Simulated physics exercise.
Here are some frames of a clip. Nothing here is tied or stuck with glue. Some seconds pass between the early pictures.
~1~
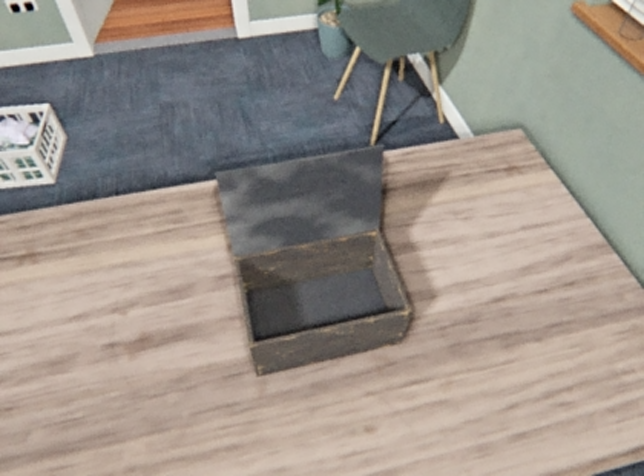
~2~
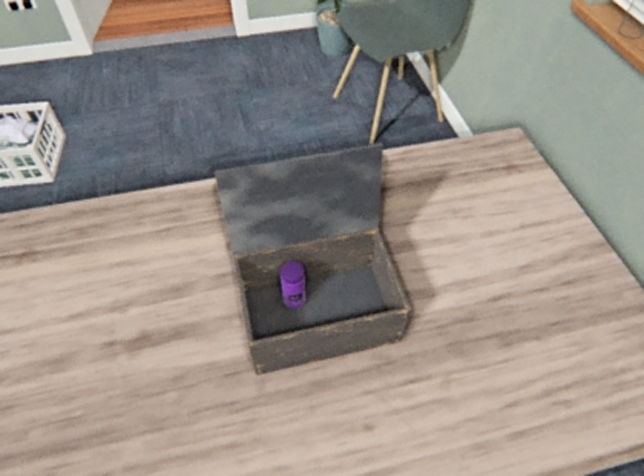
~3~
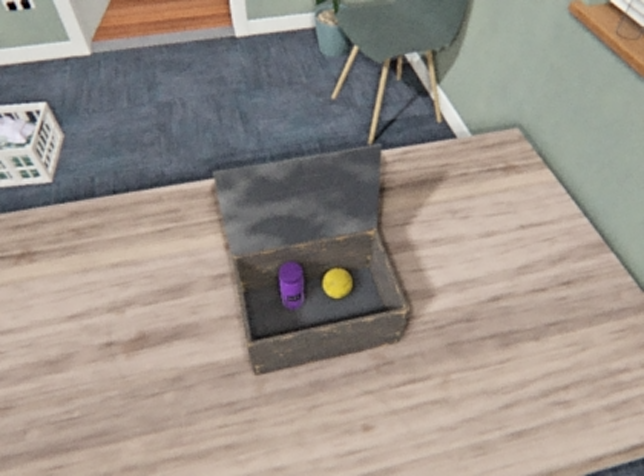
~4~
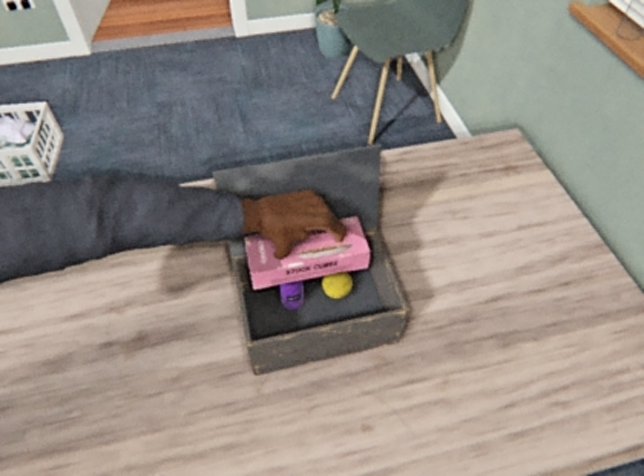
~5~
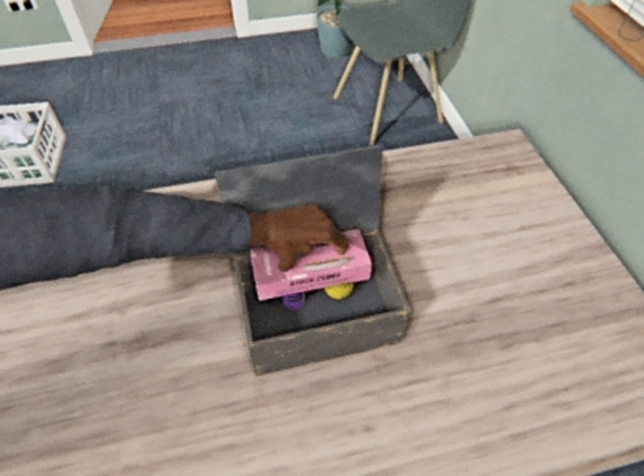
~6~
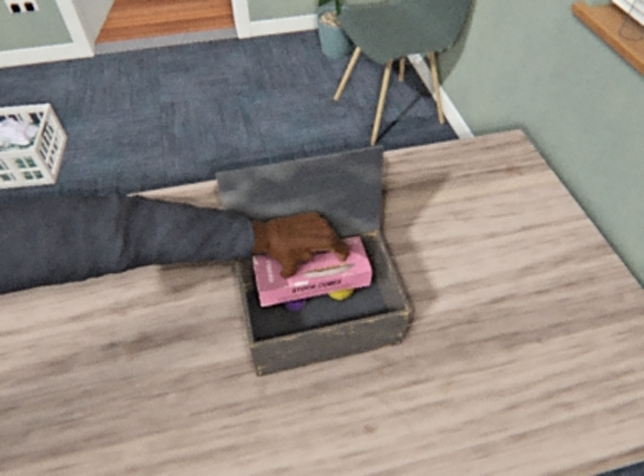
Open grey box on a wooden table holding a purple toy car, then a yellow ball, as a hand lowers a pink packet inside.
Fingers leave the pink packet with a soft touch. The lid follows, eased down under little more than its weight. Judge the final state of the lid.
The lid is fully down.
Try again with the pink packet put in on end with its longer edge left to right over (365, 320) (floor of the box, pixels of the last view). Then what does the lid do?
Result: Lid not shut.
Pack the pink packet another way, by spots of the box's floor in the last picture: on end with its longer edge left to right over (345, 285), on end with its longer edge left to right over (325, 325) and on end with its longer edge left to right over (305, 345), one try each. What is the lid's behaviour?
First, it stays open; second, it stays open; third, it stays open.
Then, 0.50 s later than the last frame, pink packet upside down near (316, 320).
Then, 1.50 s later than the last frame, lid 67° above the rim; pink packet upside down near (317, 325); yellow ball moved a little.
Then, 1.90 s later than the last frame, lid 16° above the rim; pink packet upside down near (317, 325); yellow ball moved a little.
When it is over, lid shut; lying over in the box, pink packet; the other 2 as before. End places, in pixels of the last picture, pink packet near (317, 325).
